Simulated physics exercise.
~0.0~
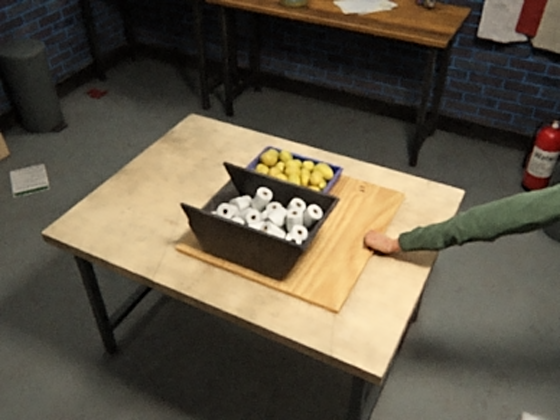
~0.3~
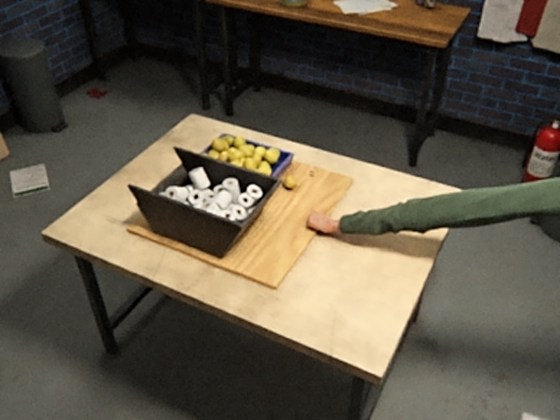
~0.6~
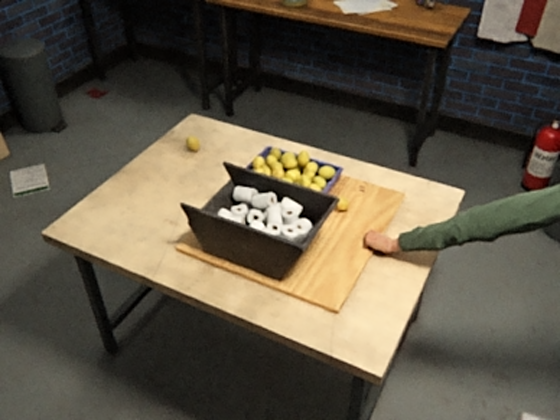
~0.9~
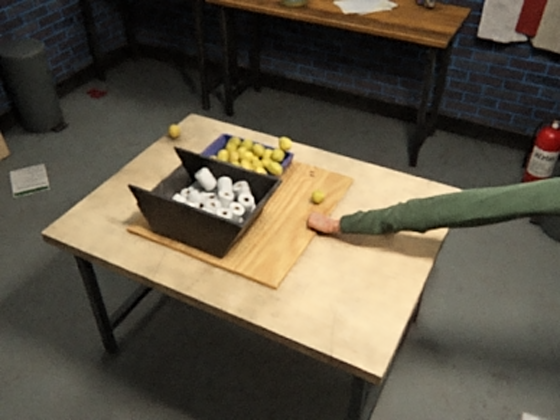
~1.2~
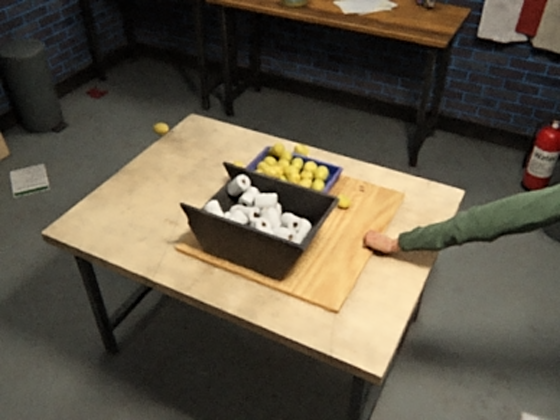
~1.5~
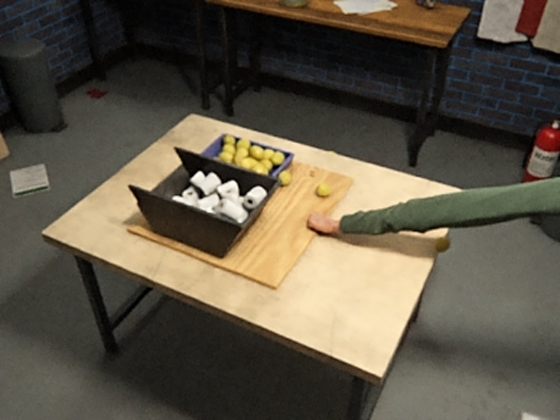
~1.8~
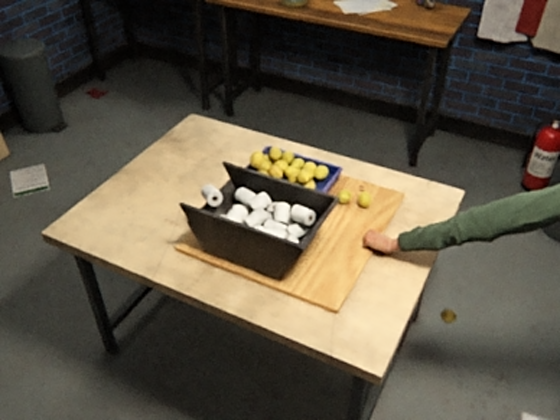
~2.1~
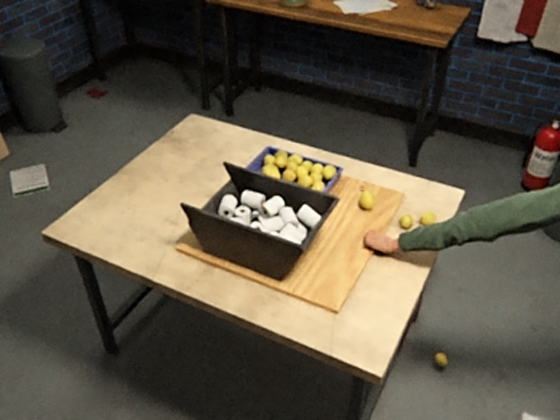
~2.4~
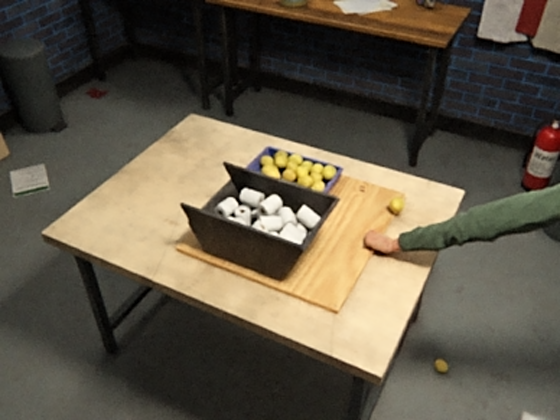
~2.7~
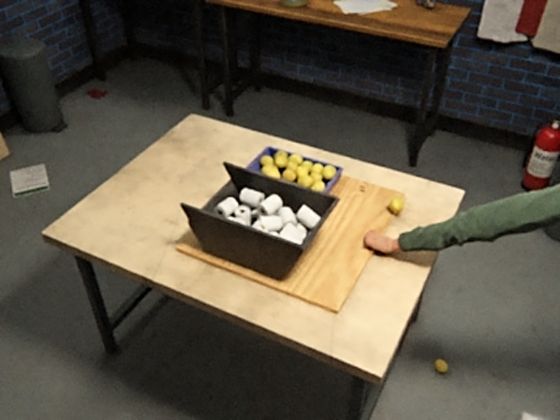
The video shows a green-sleeved arm sliding a board with a black tote of white paper rolls and a blue tote of lemons left and right on a table; several lemons spill, some leaving the table, while the paper rolls shift but stay inside as the board stops.
